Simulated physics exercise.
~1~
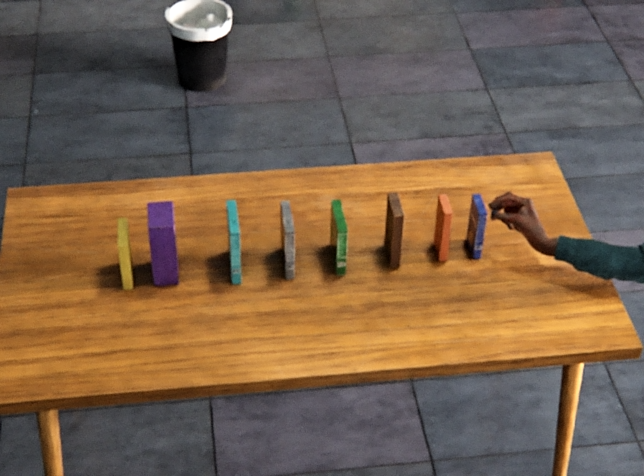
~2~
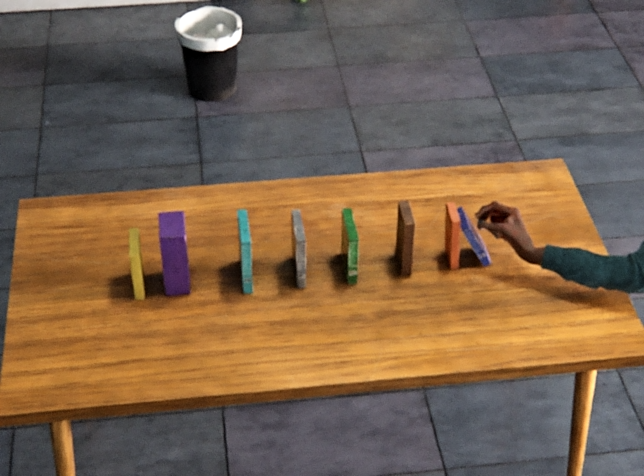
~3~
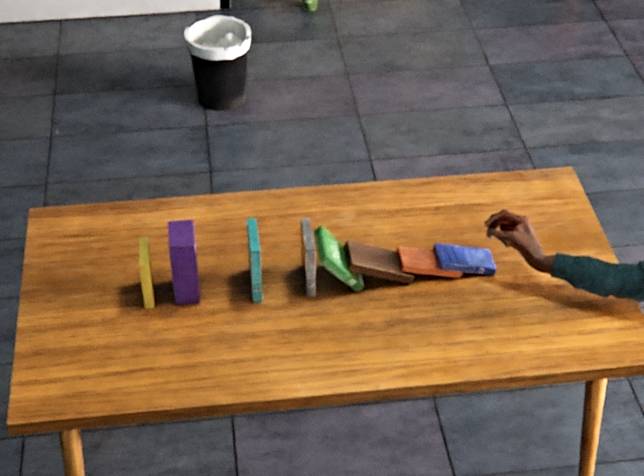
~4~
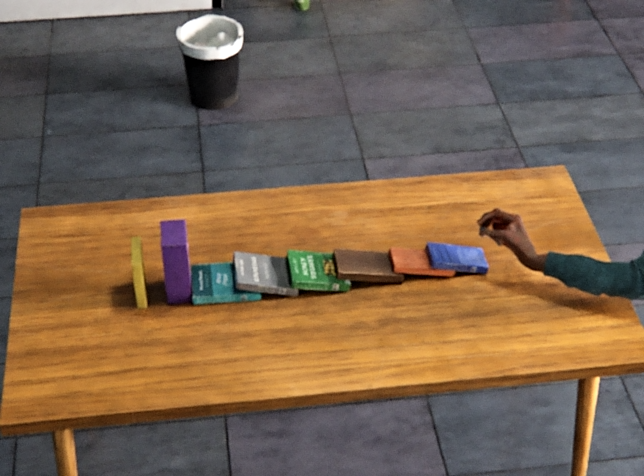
A hand tips the blue packet, toppling five more leftward, while purple and yellow blocks stay upright.
